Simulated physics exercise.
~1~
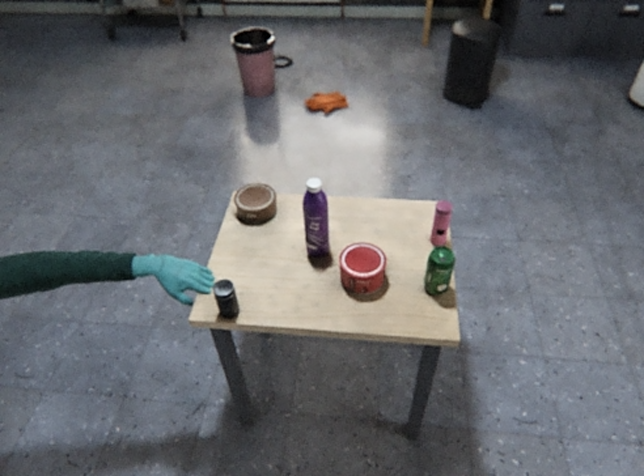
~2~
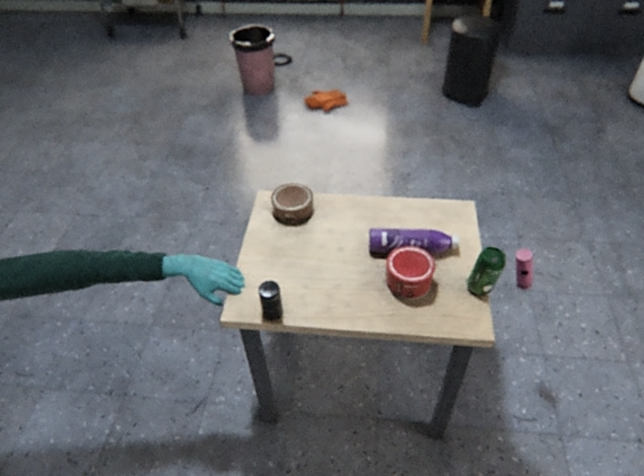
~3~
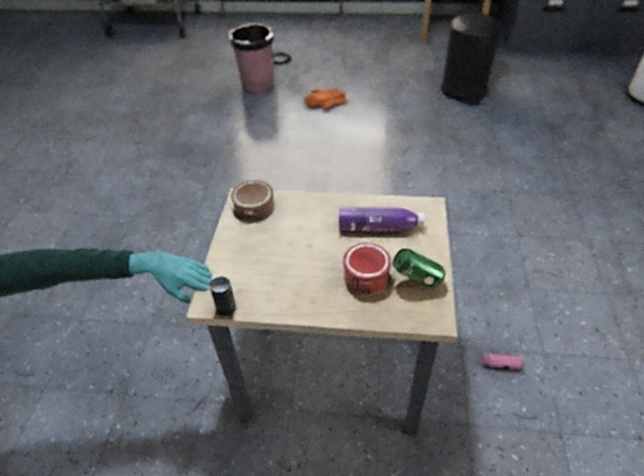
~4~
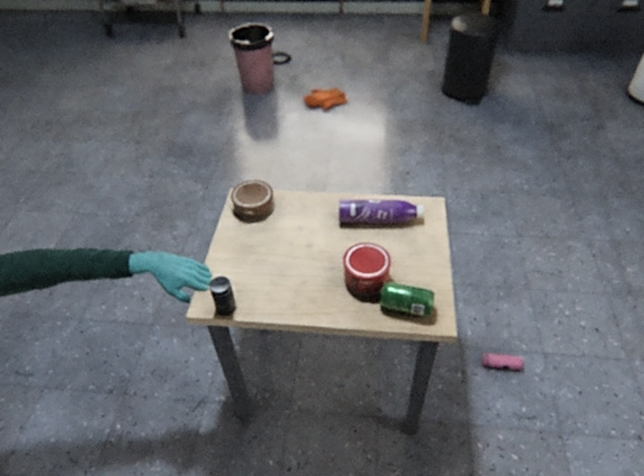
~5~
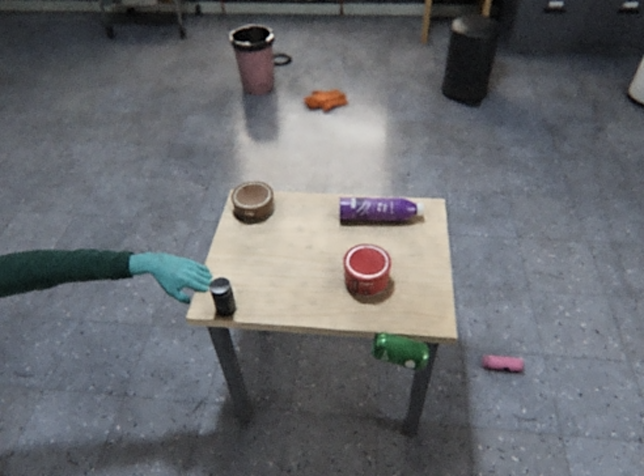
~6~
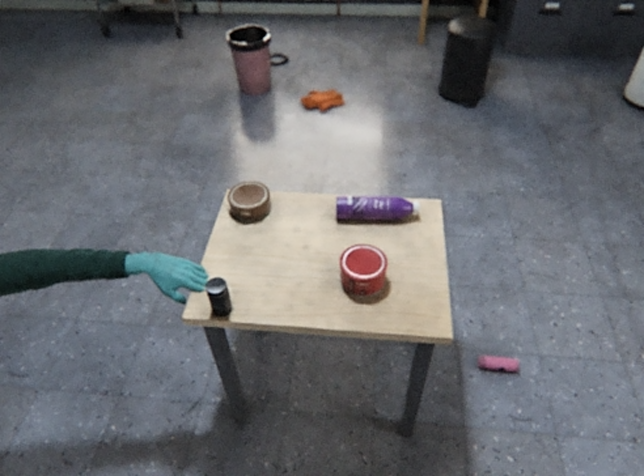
To begin with, a green-gloved hand rests by the left edge of a small wooden table holding a purple bottle, a pink shaker, a green can, a black shaker, and red and brown tubs. The table jerks right, and the purple bottle topples onto its side while the pink shaker tumbles off the right edge. As the table moves back left, the green can tips over and the pink shaker lies on the floor. The can then drops off the front edge and out of sight. Finally, the bottle lies on the table, with both tubs and the upright black shaker still in place.
